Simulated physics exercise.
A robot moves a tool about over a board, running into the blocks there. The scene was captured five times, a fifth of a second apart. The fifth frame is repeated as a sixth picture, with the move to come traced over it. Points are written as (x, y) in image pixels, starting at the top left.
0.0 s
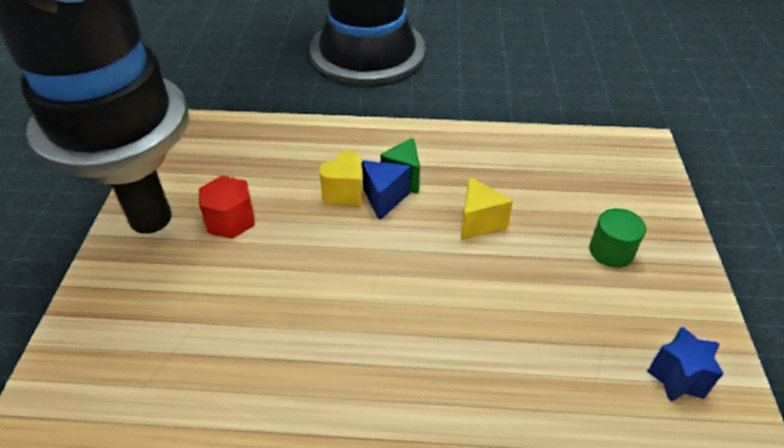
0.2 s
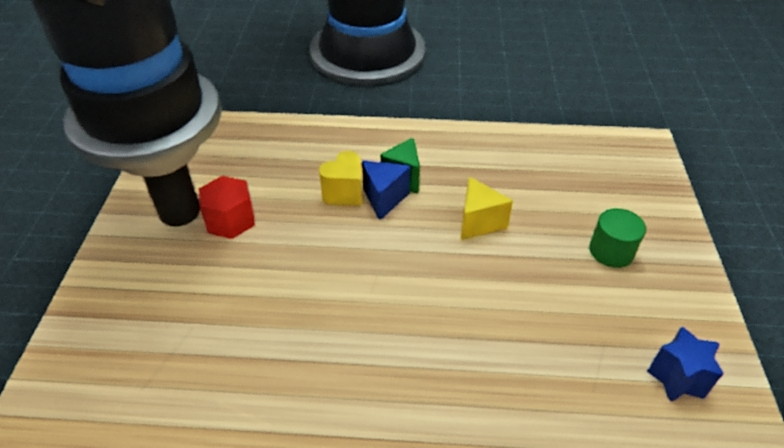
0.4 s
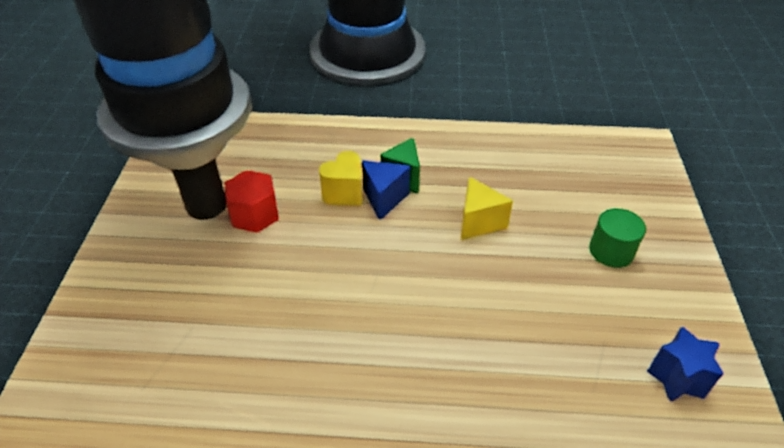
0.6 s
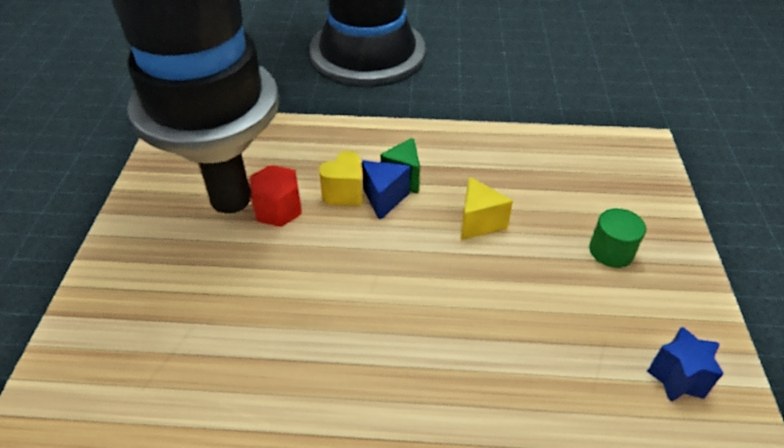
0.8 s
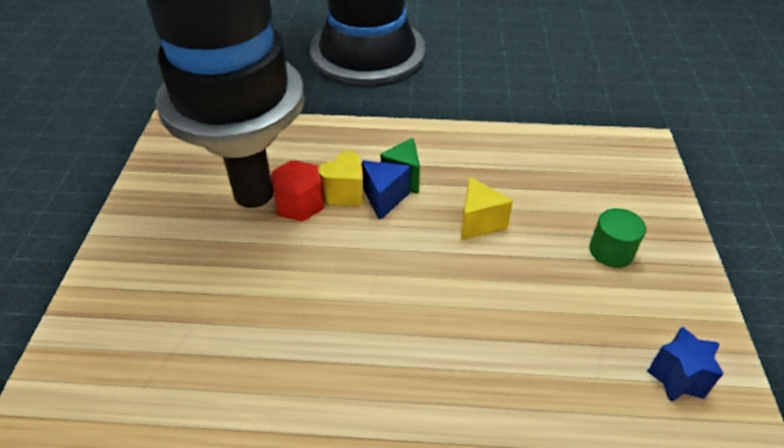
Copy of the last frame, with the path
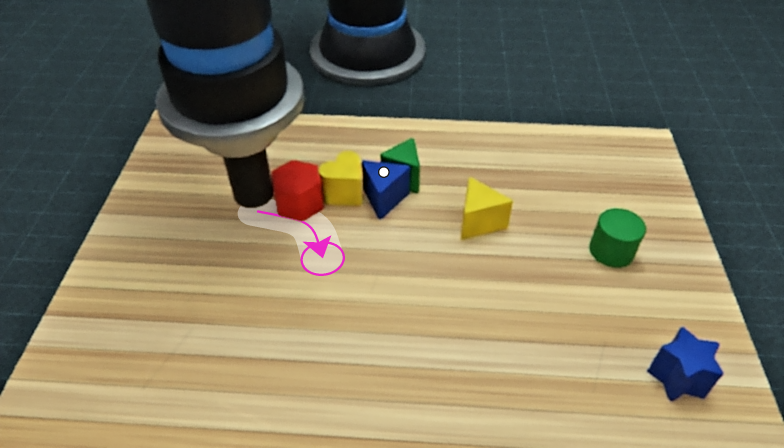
The clip opens with a dark cylindrical tool at the left of a wooden board, apart from a red hexagonal block. The tool moves right to the block, then pushes it right and slightly toward the far edge, until it sits beside the yellow heart block, while the other blocks stay still.
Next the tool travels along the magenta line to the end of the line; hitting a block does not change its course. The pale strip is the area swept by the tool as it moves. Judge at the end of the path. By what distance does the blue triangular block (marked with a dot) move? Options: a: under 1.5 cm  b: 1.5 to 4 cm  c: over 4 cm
My answer is option a.
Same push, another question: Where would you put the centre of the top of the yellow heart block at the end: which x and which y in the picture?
Around pixel (366, 151).
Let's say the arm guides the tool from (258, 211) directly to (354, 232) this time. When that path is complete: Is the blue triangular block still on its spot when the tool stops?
No, it doesn't check out.
The line goes from (258, 211) by way of (290, 218) and (314, 233) to (323, 258); the dot is on the blue triangular block.
What follows on the original path. One third of the way, tool (288, 202); red hexagon (325, 172), turned 35° anticlockwise; yellow heart block (365, 155); blue triangular block (395, 170), turned 25° clockwise; green triangular block (407, 150).
Two thirds of the way, tool (313, 218); red hexagon (334, 172), turned 50° anticlockwise; yellow heart block (366, 151), turned 15° clockwise; blue triangular block (395, 169), turned 30° clockwise; green triangular block (409, 150), turned 15° clockwise.
At the end, tool (321, 243); red hexagon (334, 172), turned 50° anticlockwise; yellow heart block (366, 151), turned 15° clockwise; blue triangular block (395, 169), turned 30° clockwise; green triangular block (409, 150), turned 15° clockwise; yellow triangular block unmoved.
